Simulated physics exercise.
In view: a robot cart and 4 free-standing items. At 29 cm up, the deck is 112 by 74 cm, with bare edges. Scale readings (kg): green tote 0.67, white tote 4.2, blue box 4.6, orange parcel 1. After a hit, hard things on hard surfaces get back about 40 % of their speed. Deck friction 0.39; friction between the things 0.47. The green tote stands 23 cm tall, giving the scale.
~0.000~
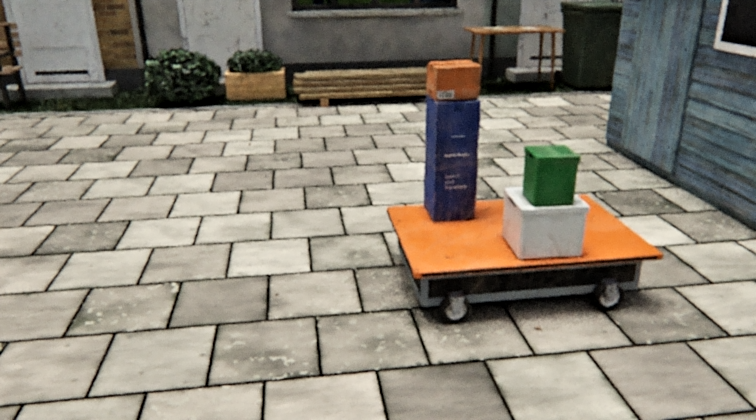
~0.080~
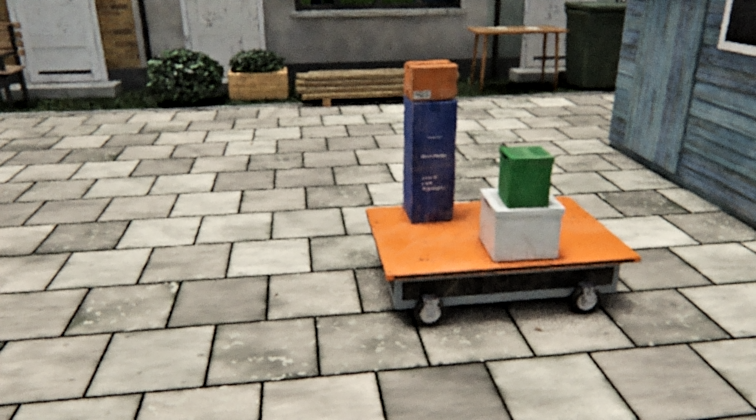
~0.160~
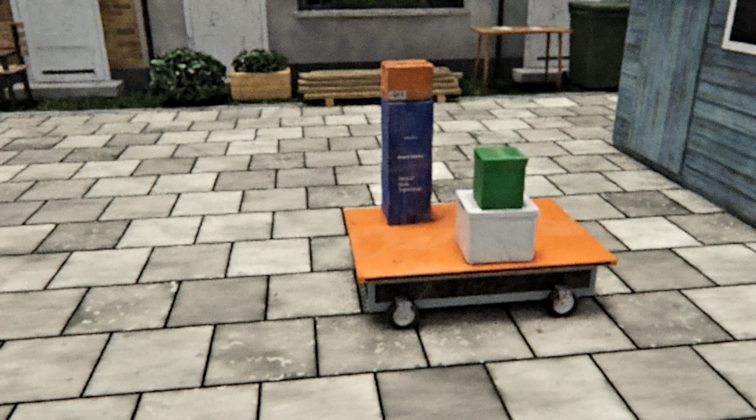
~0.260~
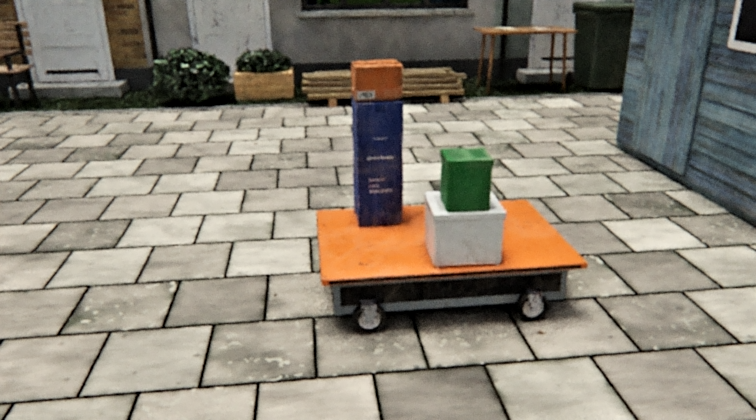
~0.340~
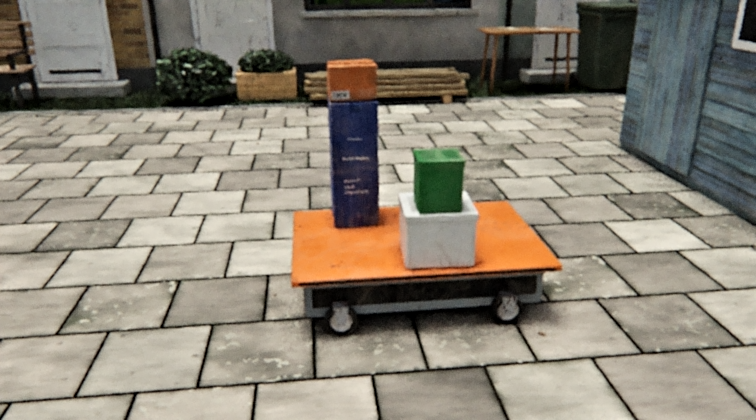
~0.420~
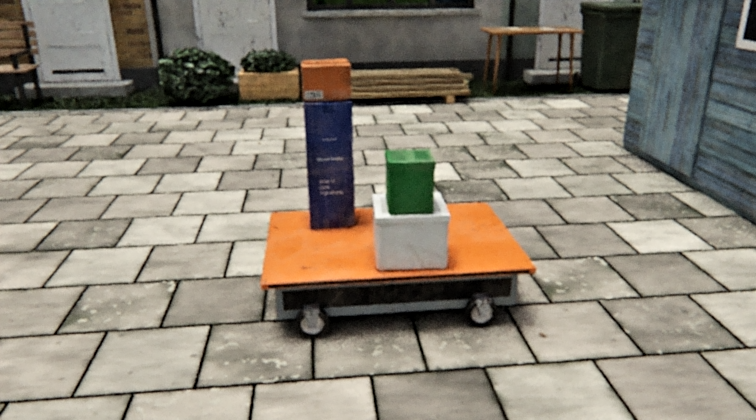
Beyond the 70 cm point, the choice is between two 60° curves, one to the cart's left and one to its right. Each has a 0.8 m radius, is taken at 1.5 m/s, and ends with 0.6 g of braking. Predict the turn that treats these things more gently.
Oh, definitely the left one.
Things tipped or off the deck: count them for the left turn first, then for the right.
With a left turn it's 2; with a right turn it's 3.
Turning left. At 0.82 s, 123 cm covered, turned 27°; blue box and orange parcel now off the deck; green tote moved 3 cm near (297, 203); white tote moved 3 cm near (299, 257).
After 1.12 s, 168 cm covered, turned 57°; green tote moved 3 cm near (257, 244); white tote moved 3 cm near (257, 305).
After 1.62 s, 203 cm covered, turned 60°, stopped; green tote moved 15 cm near (159, 316); white tote moved 12 cm near (172, 379).
In the end (2.1 s), off the deck, blue box and orange parcel; not toppled but over 10 cm from the start, green tote and white tote. At the end, from the last picture's camera, green tote near (158, 316), white tote near (172, 379).
Turning right instead, green tote, blue box and orange parcel tipped over or off the deck, 3 of 4 in all.
